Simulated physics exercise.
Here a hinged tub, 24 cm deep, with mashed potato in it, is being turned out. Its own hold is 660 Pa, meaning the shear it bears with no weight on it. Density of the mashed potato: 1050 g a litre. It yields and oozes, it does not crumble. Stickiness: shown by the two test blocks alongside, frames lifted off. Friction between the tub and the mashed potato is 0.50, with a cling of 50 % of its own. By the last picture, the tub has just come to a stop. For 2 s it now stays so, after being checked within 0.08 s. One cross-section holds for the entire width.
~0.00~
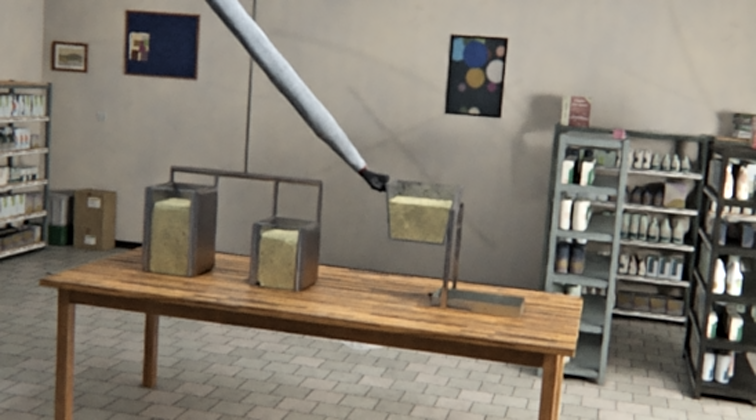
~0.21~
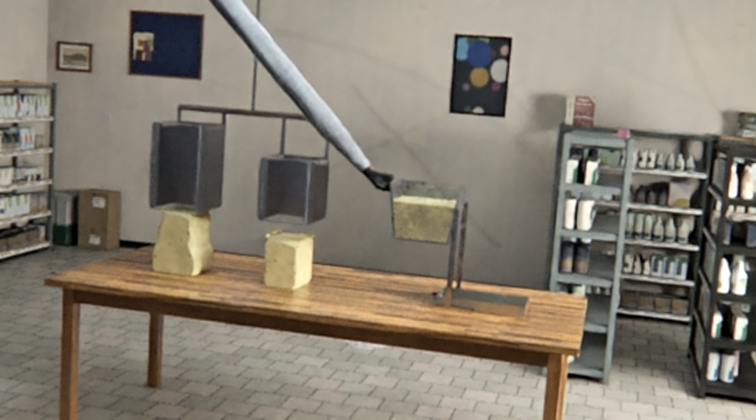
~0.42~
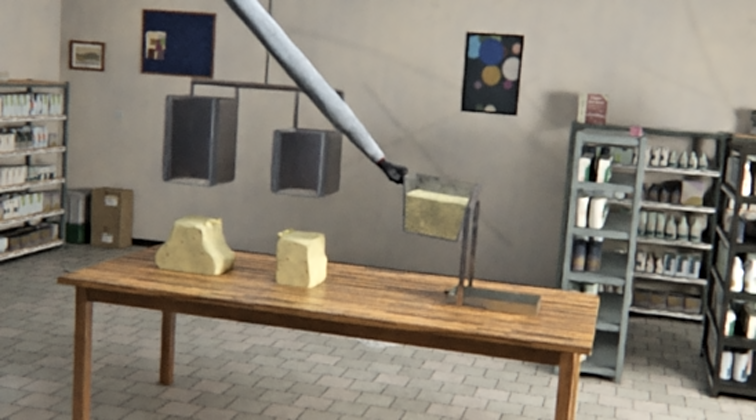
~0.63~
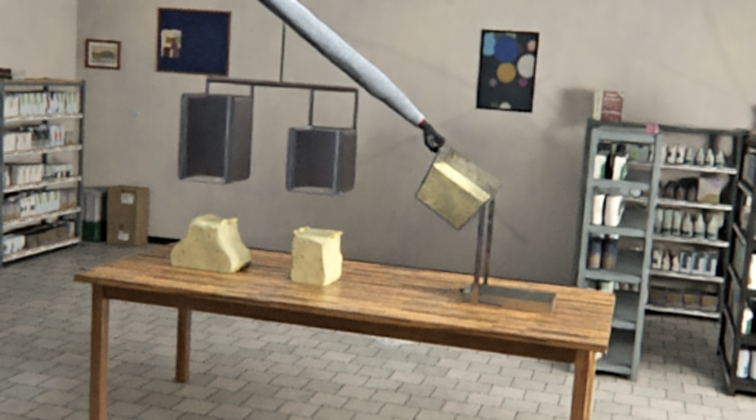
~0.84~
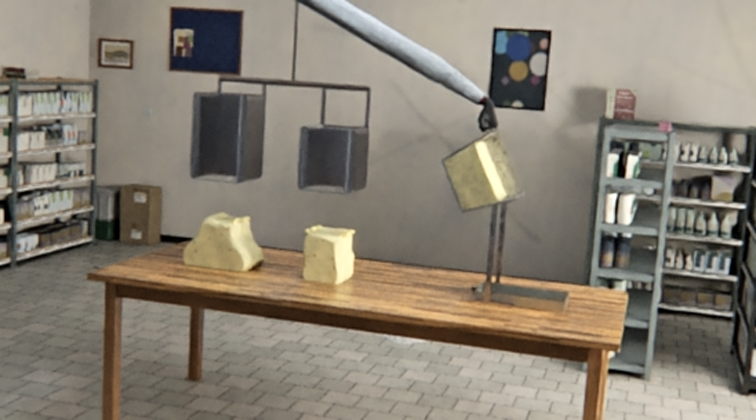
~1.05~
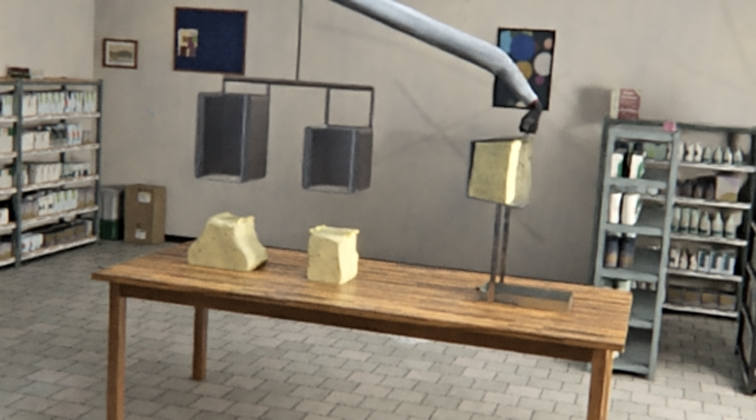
Two grey box molds lift off pale yellow blocks, which slump, before an arm tilts a tub sideways.
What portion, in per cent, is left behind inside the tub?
The portion left inside is around 48 %.
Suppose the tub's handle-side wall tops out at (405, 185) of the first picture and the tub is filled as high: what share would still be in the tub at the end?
I'd guess around 100 per cent remains.
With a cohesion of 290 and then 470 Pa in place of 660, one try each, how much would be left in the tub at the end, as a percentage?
In order: Around 35 % and around 45 %.
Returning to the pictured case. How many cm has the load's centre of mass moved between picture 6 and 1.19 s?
Something like 5 cm, give or take.
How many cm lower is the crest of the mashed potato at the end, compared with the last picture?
Roughly 15 cm.
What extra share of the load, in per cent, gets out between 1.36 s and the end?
Roughly 35 percent of the load.
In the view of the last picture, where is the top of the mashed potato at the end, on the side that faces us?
I'd say it peaks at roughly (497, 177) in the last picture.
By 1.19 s, the tub is at 89 degrees and holds 100 %.
By 1.36 s, the tub is at 89 degrees and holds 81 %.
By 1.53 s, the tub is at 89 degrees and holds 59 %.
By 1.70 s, the tub is at 89 degrees and holds 48 %.
By 3.05 s, at the end, the tub is at 89 degrees and holds 48 %.
